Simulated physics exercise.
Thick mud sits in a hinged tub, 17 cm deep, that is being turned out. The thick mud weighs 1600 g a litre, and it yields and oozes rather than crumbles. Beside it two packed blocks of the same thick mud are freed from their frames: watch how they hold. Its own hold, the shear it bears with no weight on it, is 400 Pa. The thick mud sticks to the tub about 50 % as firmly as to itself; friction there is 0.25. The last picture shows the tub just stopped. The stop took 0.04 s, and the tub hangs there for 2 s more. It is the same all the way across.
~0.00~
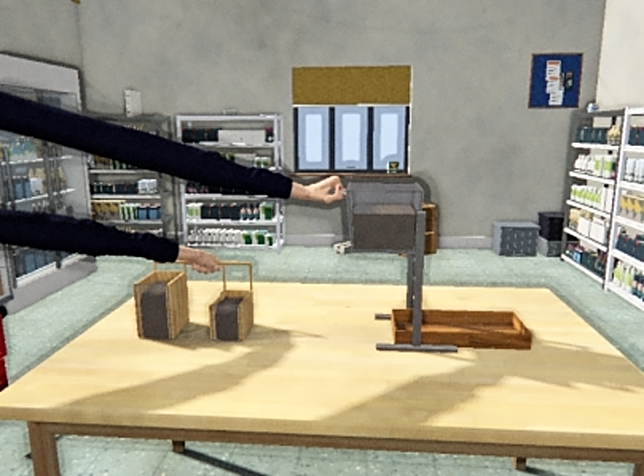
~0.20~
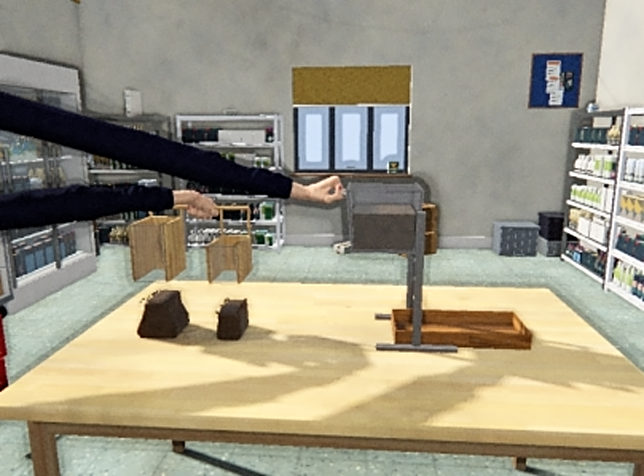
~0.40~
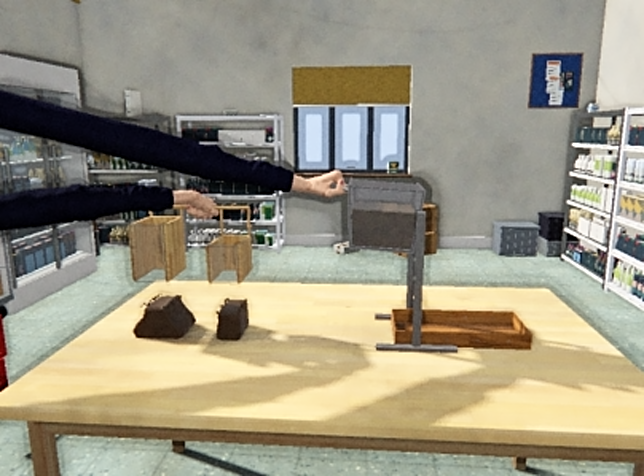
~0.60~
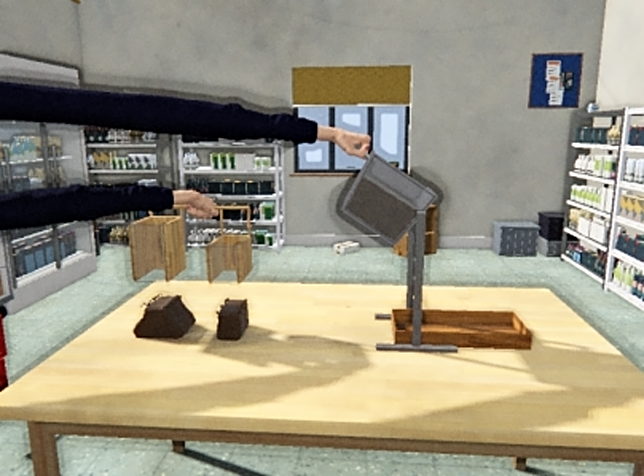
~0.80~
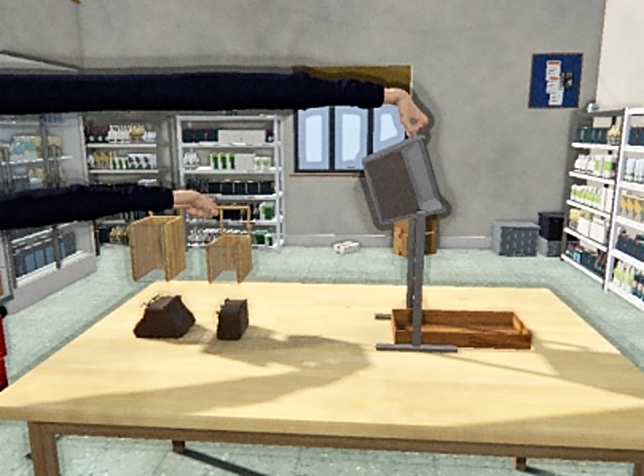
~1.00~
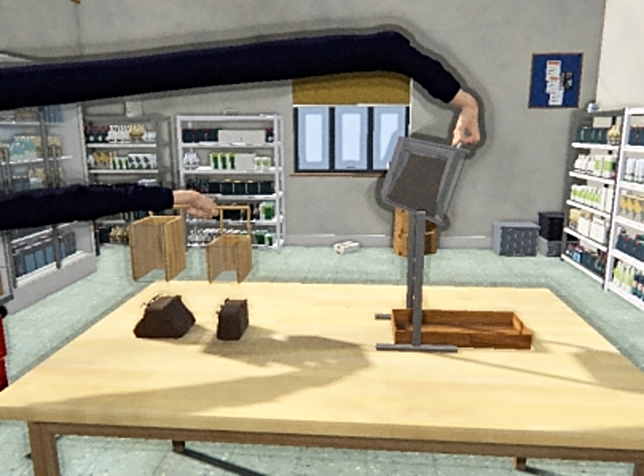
Two dark-sleeved arms reach from the left over a pale wooden table in a room lined with stocked shelves, seen from a still, slightly raised view. Two dark brown blocks sit at left, with a grey tub on a stand and a reddish-brown tray at right. One hand lifts wooden casings off the blocks, the left block slumping lower and wider, then the other swings the tub over clockwise.
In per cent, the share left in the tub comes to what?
The share left in the tub is near 0 %.
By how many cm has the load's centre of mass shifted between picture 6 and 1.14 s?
Some 9 cm.
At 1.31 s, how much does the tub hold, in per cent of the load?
About 12 %.
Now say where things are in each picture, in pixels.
In the first picture, handle-side rim at (349, 191), tilt 0 degrees; highest point of the thick mud at (409, 214); test blocks 15 cm, 9.6 cm high (left to right).
In the second picture, handle-side rim at (349, 191), tilt 0 degrees; highest point of the thick mud at (409, 214); test blocks 12 cm, 9.4 cm high (left to right).
In the third picture, handle-side rim at (351, 186), tilt 4 degrees; highest point of the thick mud at (355, 209); test blocks 10 cm, 9.3 cm high (left to right).
In the fourth picture, handle-side rim at (375, 155), tilt 34 degrees; highest point of the thick mud at (364, 178); test blocks 10 cm, 9.3 cm high (left to right).
In the fifth picture, handle-side rim at (424, 139), tilt 72 degrees; highest point of the thick mud at (399, 151); test blocks 10 cm, 9.3 cm high (left to right).
In the sixth picture, handle-side rim at (468, 154), tilt 106 degrees; highest point of the thick mud at (414, 153); test blocks 10 cm, 9.3 cm high (left to right).
By 1.14 s, the tub is at 106 degrees and holds 64 %.
By 1.31 s, the tub is at 106 degrees and holds 12 %.
By 1.48 s, the tub is at 106 degrees and holds 0 %.
By 1.65 s, the tub is at 106 degrees and holds 0 %.
By 3.00 s, at the end, the tub is at 106 degrees and holds 0 %.
